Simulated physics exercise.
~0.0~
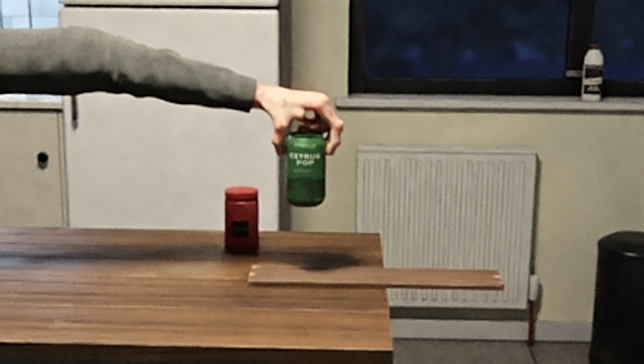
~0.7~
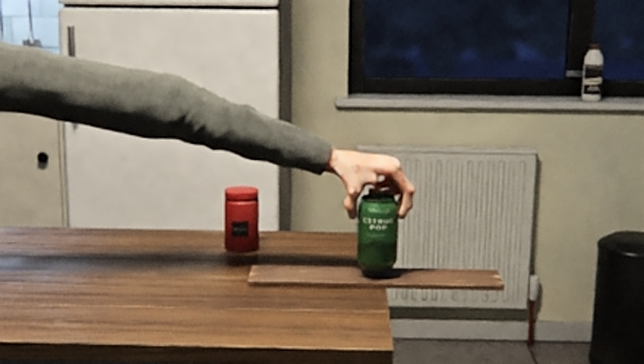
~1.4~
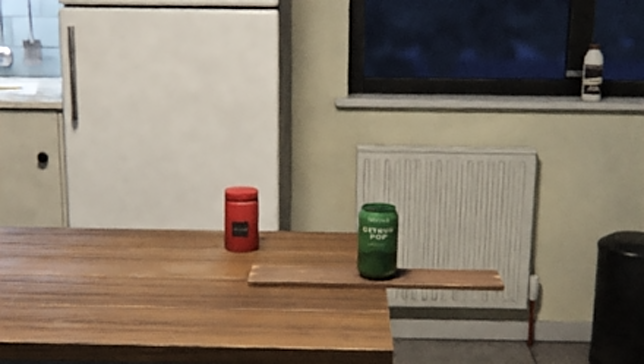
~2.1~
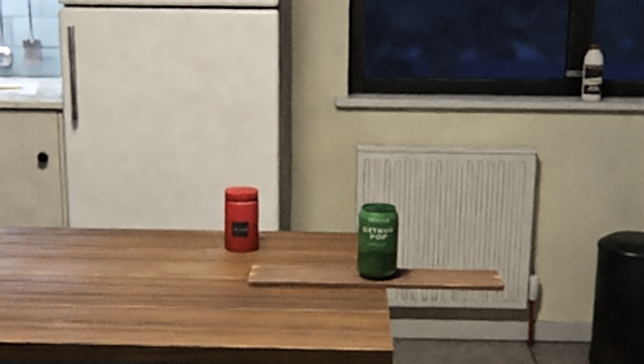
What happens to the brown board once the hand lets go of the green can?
The board stays in place on the table, still jutting past the edge, with the green can standing upright on it.
A hand lowered a green can onto a brown board jutting past the edge of a wooden table, to the right of a red jar, then let go and drew away. The can stayed upright and the board held still.
